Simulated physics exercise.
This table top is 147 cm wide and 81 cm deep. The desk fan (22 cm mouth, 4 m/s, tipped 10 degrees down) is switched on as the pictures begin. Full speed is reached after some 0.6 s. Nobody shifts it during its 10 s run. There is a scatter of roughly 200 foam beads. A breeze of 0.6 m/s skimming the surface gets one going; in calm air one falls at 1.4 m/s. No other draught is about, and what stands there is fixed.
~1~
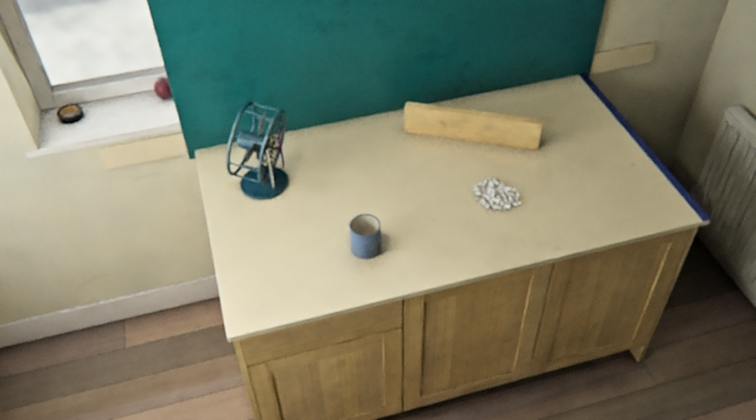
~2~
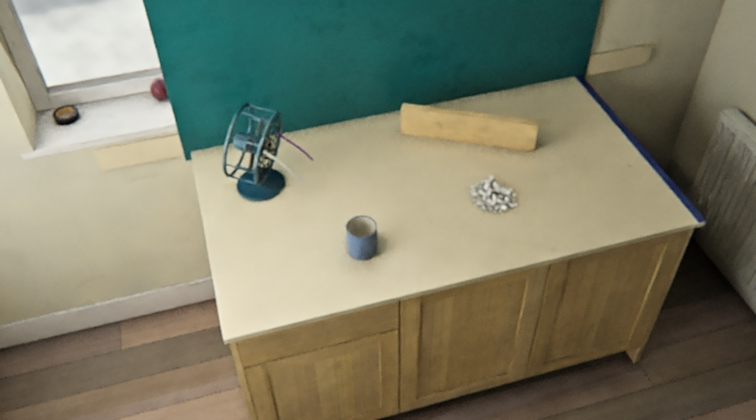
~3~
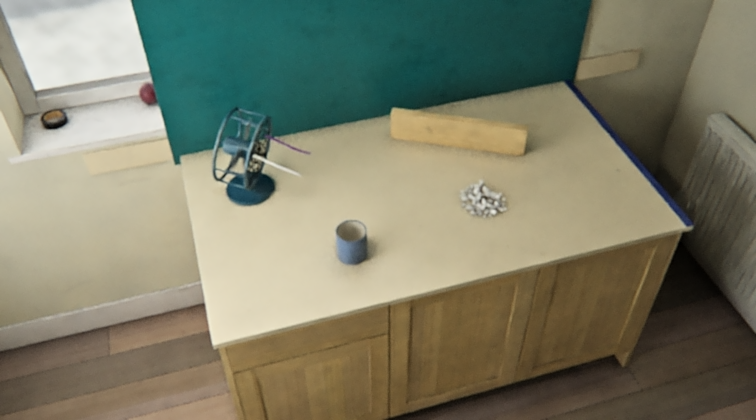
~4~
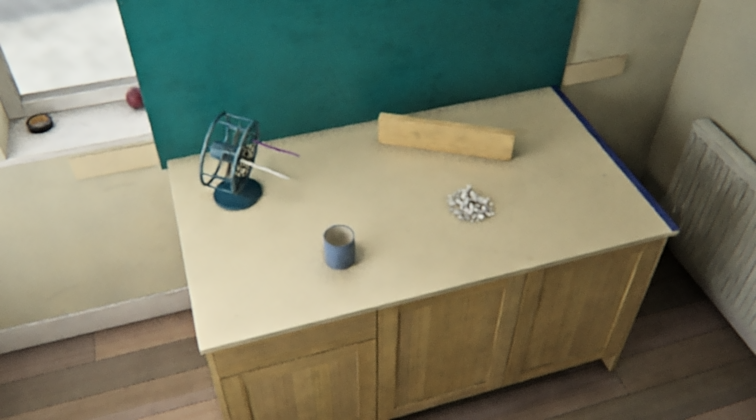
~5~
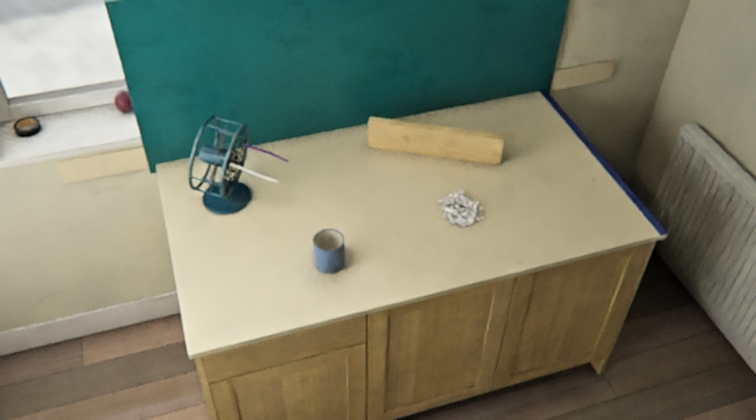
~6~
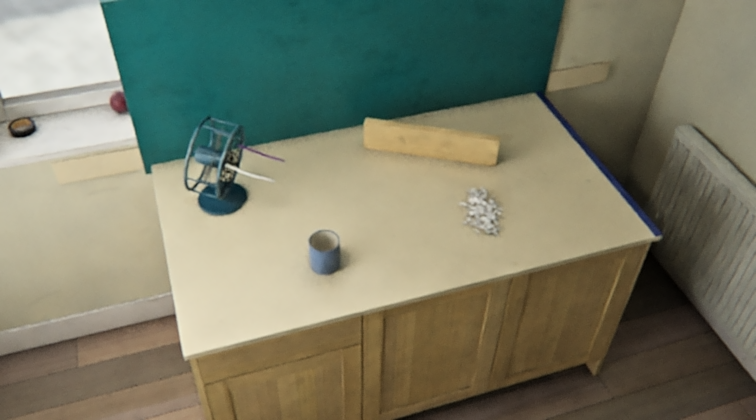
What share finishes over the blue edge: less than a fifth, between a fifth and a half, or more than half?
Of the foam beads, over half end over the blue edge.
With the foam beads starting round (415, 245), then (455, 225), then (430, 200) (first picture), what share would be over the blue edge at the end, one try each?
In that order: 0 %, 0 %, 40 %.
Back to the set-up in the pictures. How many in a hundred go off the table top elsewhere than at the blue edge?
Near 20 %.
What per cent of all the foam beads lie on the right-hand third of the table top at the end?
About 2 %.
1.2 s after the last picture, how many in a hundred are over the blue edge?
Some 80 per cent.
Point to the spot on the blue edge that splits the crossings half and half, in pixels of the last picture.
Around (622, 187).
Then, 1.2 s after the last picture, 0 % are on the move or not yet settled, 76 % are over the blue edge.
Then, 2.4 s after the last picture, 0 % are on the move or not yet settled, 76 % are over the blue edge.
Then, 4.7 s after the last picture, 0 % are on the move or not yet settled, 76 % are over the blue edge.
Then, 9.2 s after the last picture, at the end, 76 % are over the blue edge.
